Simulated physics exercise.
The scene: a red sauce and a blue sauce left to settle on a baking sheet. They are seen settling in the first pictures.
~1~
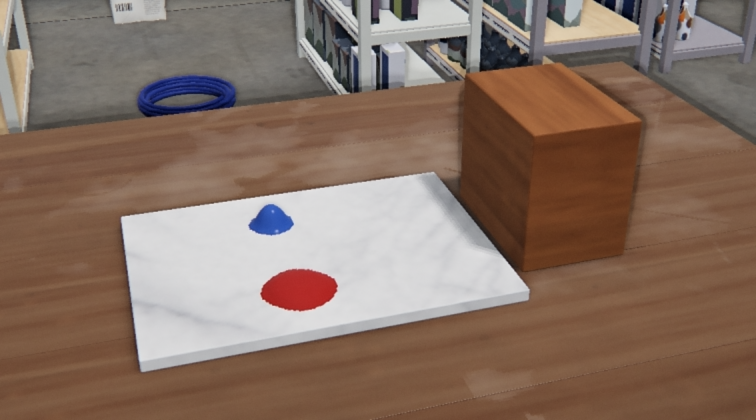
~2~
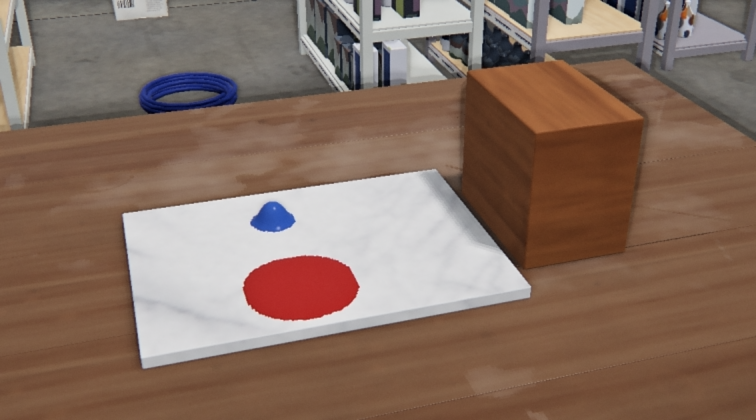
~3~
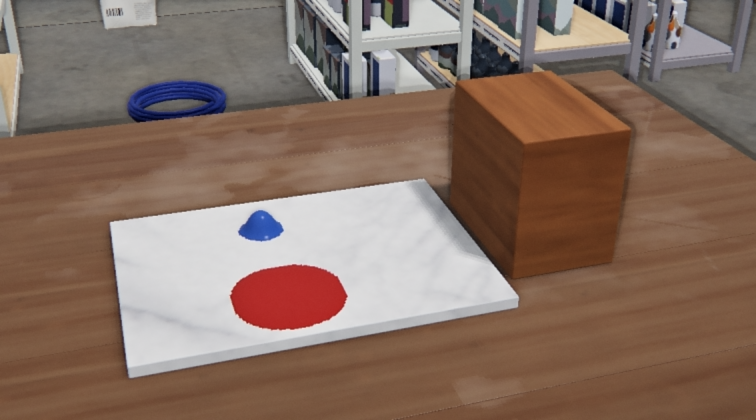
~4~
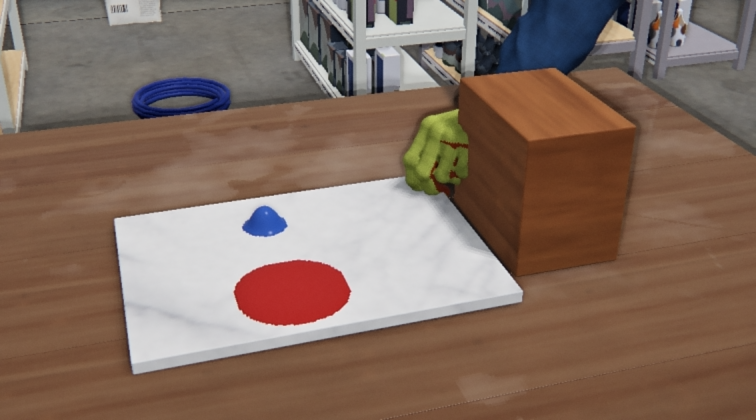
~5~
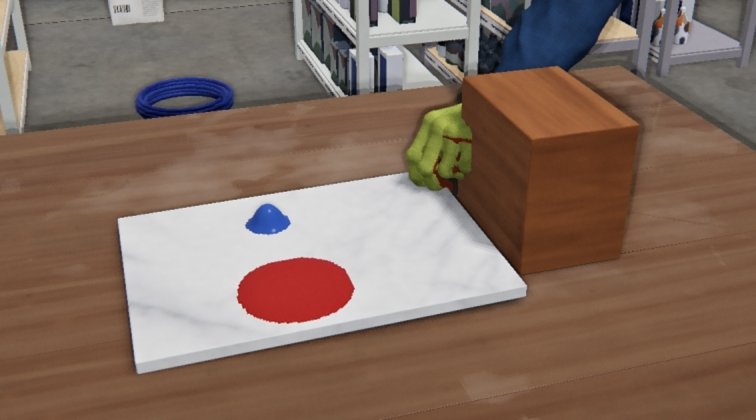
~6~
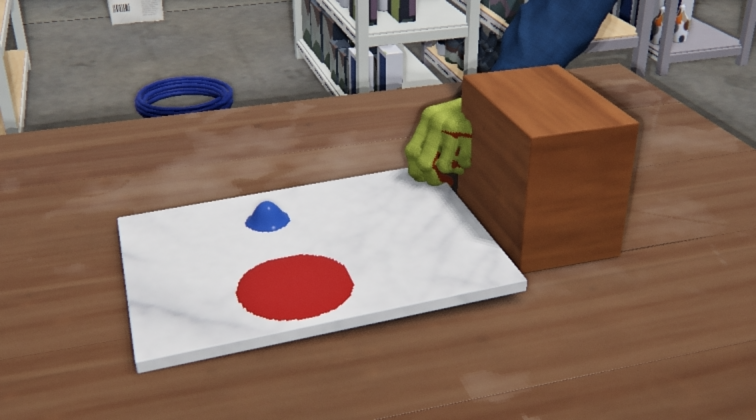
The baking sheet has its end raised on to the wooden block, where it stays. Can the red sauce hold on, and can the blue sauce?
Outcome: The red sauce flows off. The blue sauce remains on it.
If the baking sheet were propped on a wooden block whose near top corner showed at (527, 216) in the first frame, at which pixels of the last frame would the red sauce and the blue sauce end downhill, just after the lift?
Roughly (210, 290) and (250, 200).
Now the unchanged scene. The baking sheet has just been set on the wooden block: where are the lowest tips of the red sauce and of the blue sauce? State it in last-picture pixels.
Taking them in order, that's (143, 307) and (227, 178).
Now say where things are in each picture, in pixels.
In the first picture, the baking sheet lies flat; red sauce (300, 286) a low mound; blue sauce (271, 215) a tall heap; wooden block (581, 199).
The second picture shows they settle; red sauce (301, 285) spread thin; blue sauce (273, 212) a tall heap.
The third picture shows at rest; red sauce (289, 294) spread thin; blue sauce (261, 221) a tall heap.
The fourth picture shows a hand takes the end; red sauce (292, 290) spread thin; blue sauce (265, 217) a tall heap.
In the fifth picture, the end is rising; red sauce (296, 287) spread thin; blue sauce (267, 214) a tall heap.
The sixth picture shows the baking sheet slopes by about 2°; red sauce (296, 285) spread thin; blue sauce (267, 211) a tall heap; wooden block (578, 201).
Soon after, slope about 27°; the red sauce has crept down a long way; the blue sauce has not moved.
Later, the red sauce is dripping off the low end; the blue sauce has not moved.
In the end, slope about 27°; the red sauce is dripping off the low end; the blue sauce has not moved.
